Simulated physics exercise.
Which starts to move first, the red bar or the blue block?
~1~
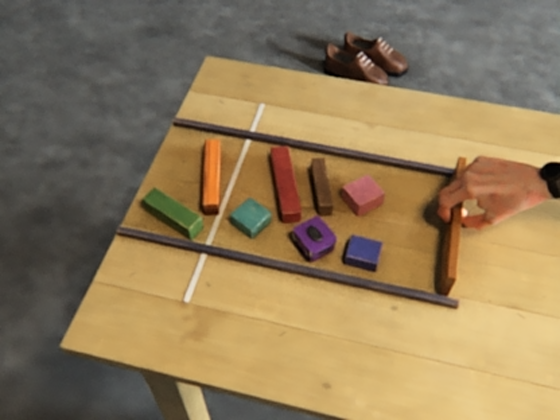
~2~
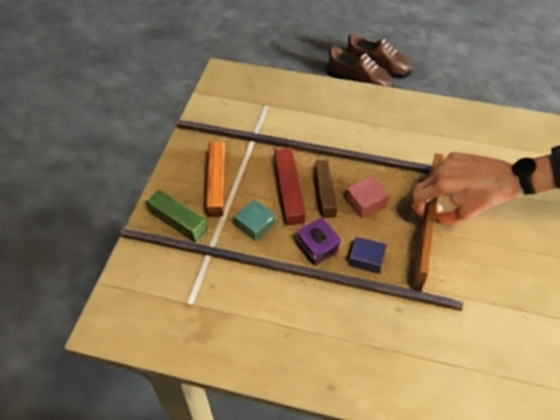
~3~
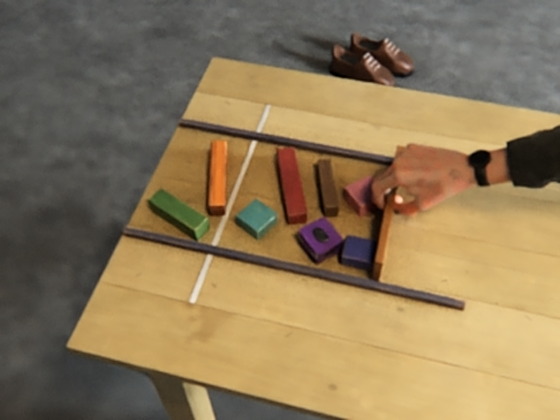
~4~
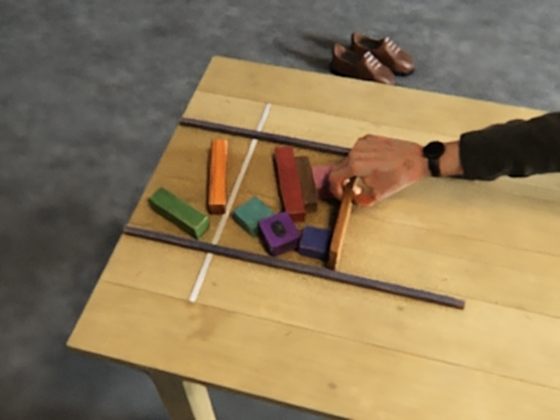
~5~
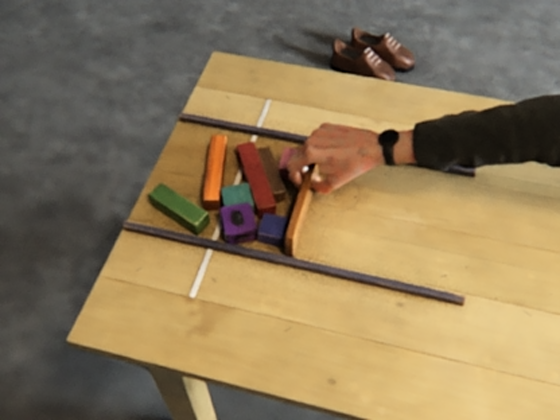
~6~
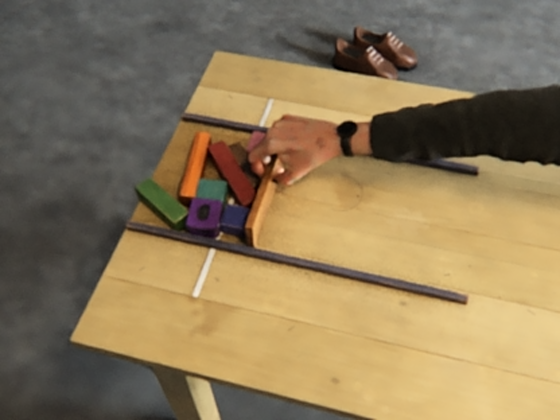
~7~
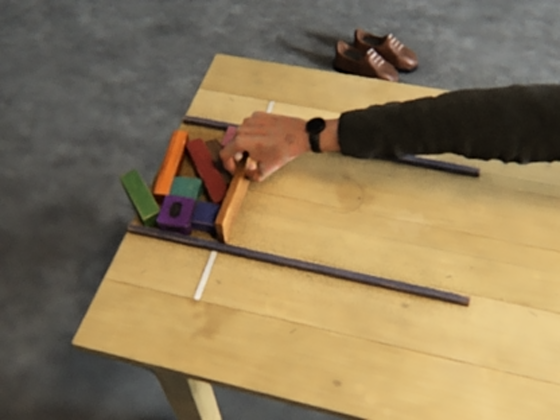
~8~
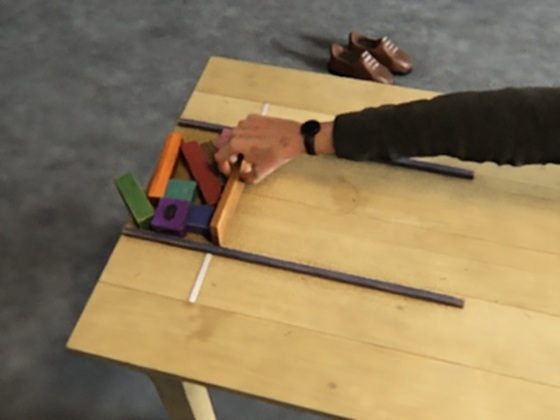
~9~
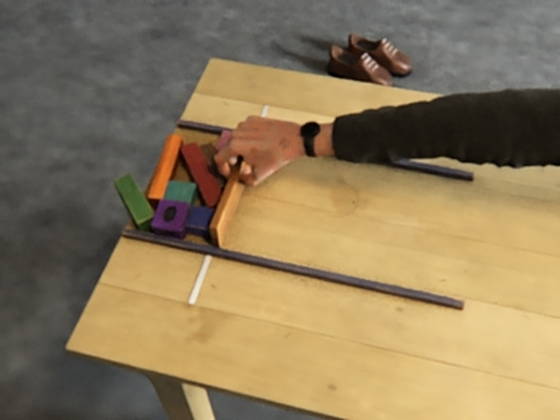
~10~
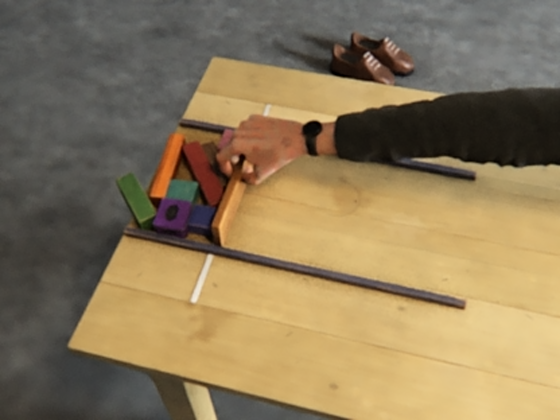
The blue block starts to move first, pushed left by the board, and the red bar only shifts later.
Hand-held board sliding left between dark rails, bunching colourful blocks past a white line at the table's edge, none falling.
